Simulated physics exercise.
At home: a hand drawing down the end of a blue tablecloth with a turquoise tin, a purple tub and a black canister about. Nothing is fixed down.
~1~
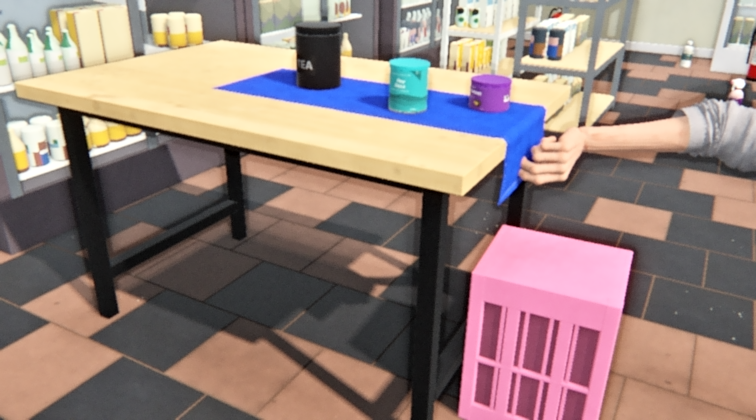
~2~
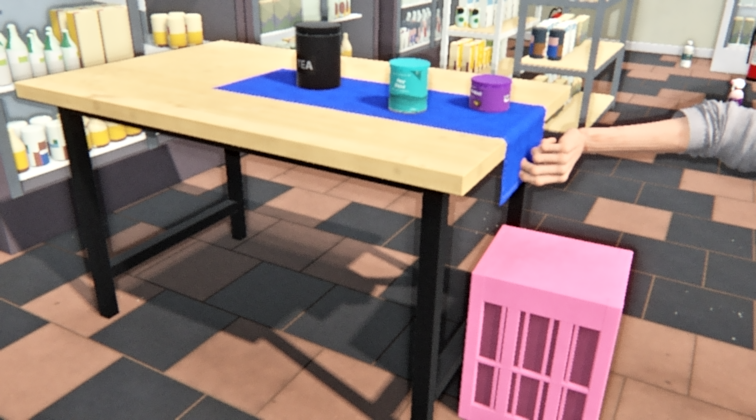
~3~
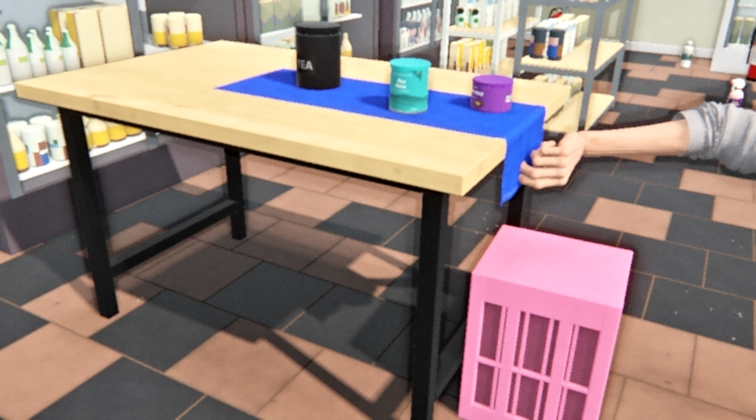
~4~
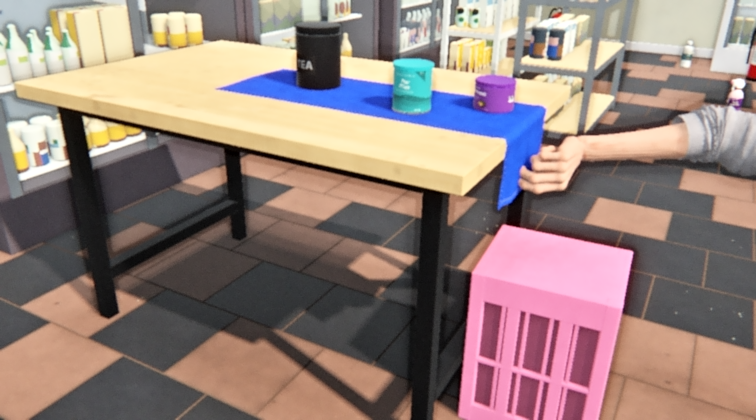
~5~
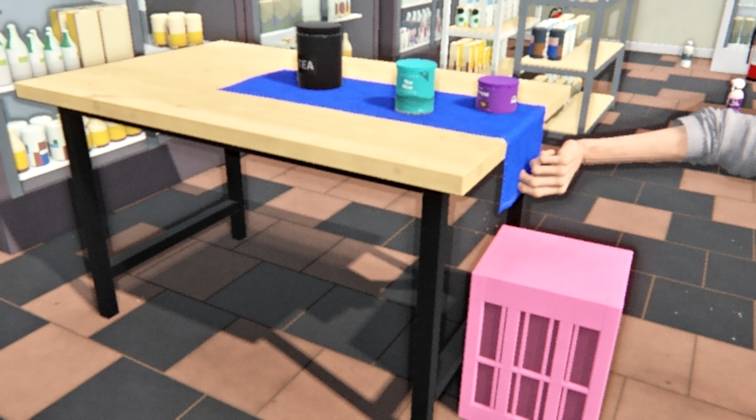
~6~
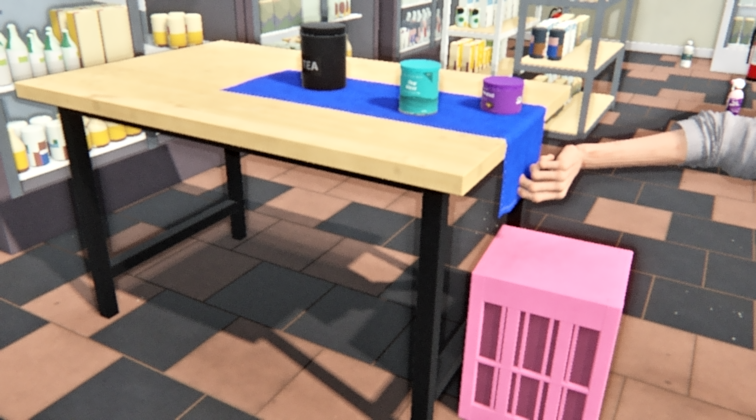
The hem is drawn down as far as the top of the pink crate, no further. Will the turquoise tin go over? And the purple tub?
As it turns out, the turquoise tin keeps clear of the edge, the purple tub falls off.
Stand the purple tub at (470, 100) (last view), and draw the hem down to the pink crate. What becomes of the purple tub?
It drops.
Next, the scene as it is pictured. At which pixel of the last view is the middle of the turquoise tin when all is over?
Around (477, 96).
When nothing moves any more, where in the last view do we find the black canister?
Around (372, 63).
Then, 0.28 s later than the last view, hem going down; tin moved a little; tub moved a little.
Then, 0.68 s later than the last view, hem going down; tin carried along near (465, 94); tub tipping at the edge near (622, 135).
Finally, hem on the crate; tin carried along near (477, 96); tub over the edge. The turquoise tin stays on the table and the purple tub goes over the edge.
